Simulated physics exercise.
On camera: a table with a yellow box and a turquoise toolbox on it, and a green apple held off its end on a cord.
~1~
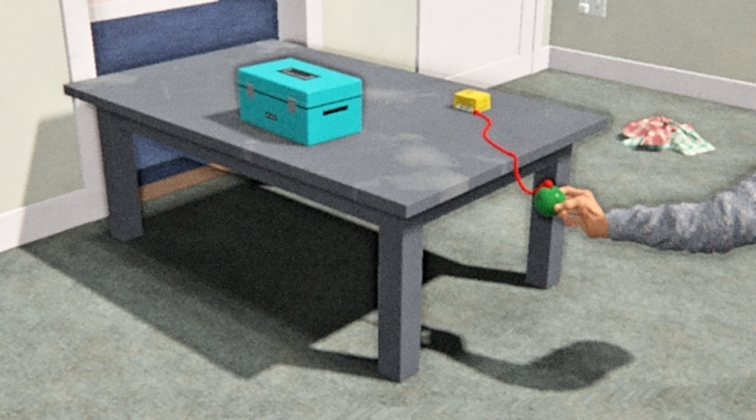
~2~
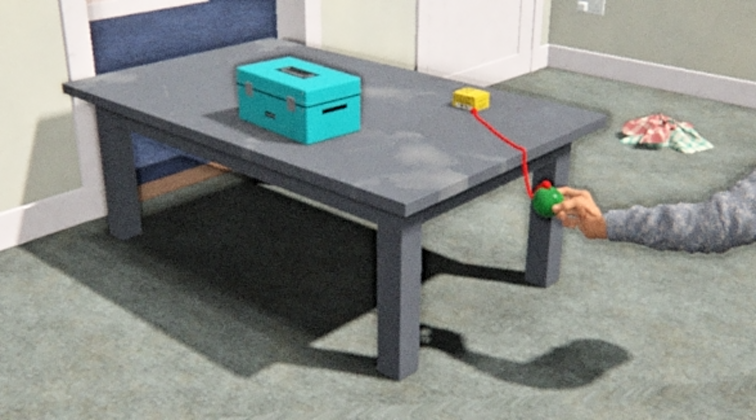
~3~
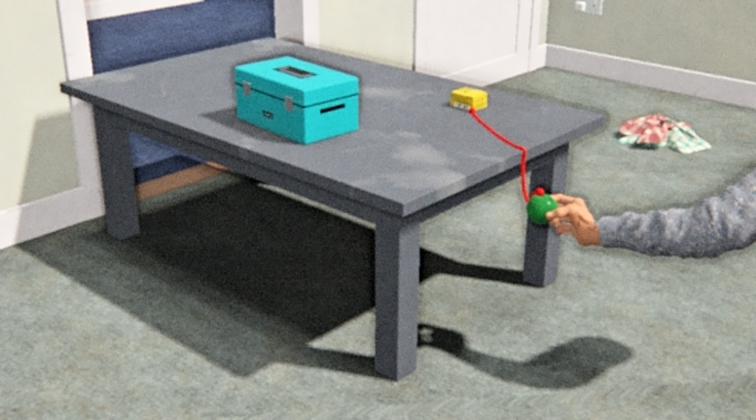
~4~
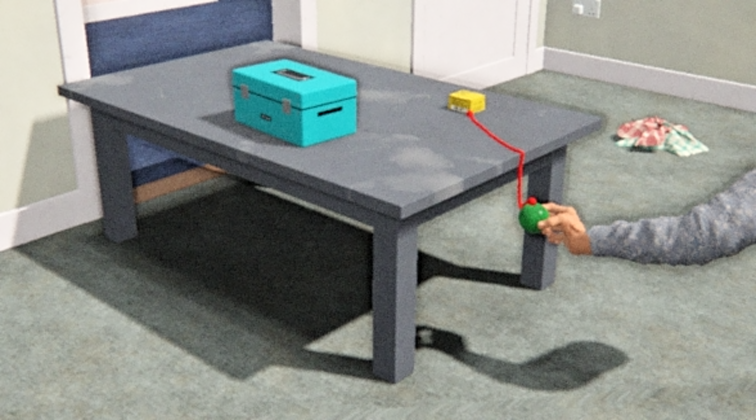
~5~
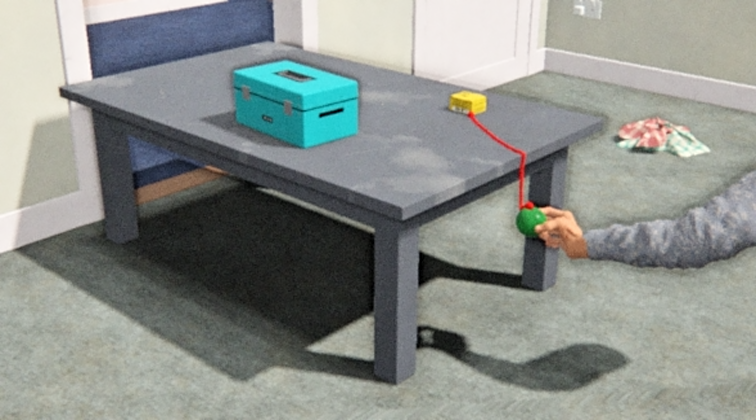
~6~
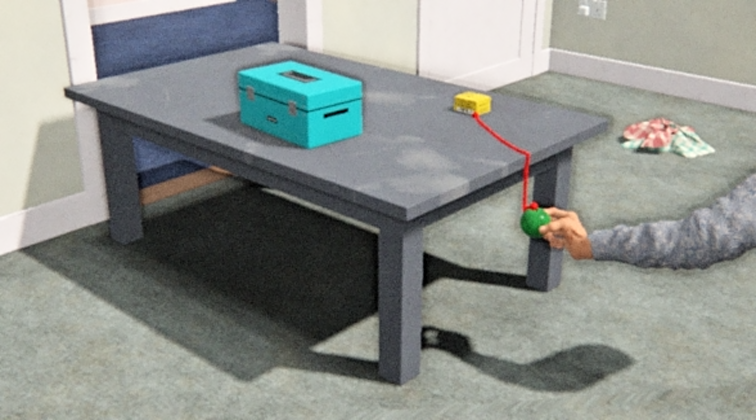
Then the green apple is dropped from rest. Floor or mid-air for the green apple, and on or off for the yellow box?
In the end the green apple drops all the way, the yellow box is dragged off.
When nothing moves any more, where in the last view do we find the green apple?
At about (532, 357).
Then, 0.50 s later than the last view, apple on the floor near (524, 332); toolbox as before; box over the edge.
Then, 0.84 s later than the last view, apple on the floor near (538, 334); toolbox as before; box down on the floor.
Finally, apple on the floor near (532, 357); toolbox as before; box down on the floor. The green apple reaches the floor and the yellow box gets pulled over the edge.
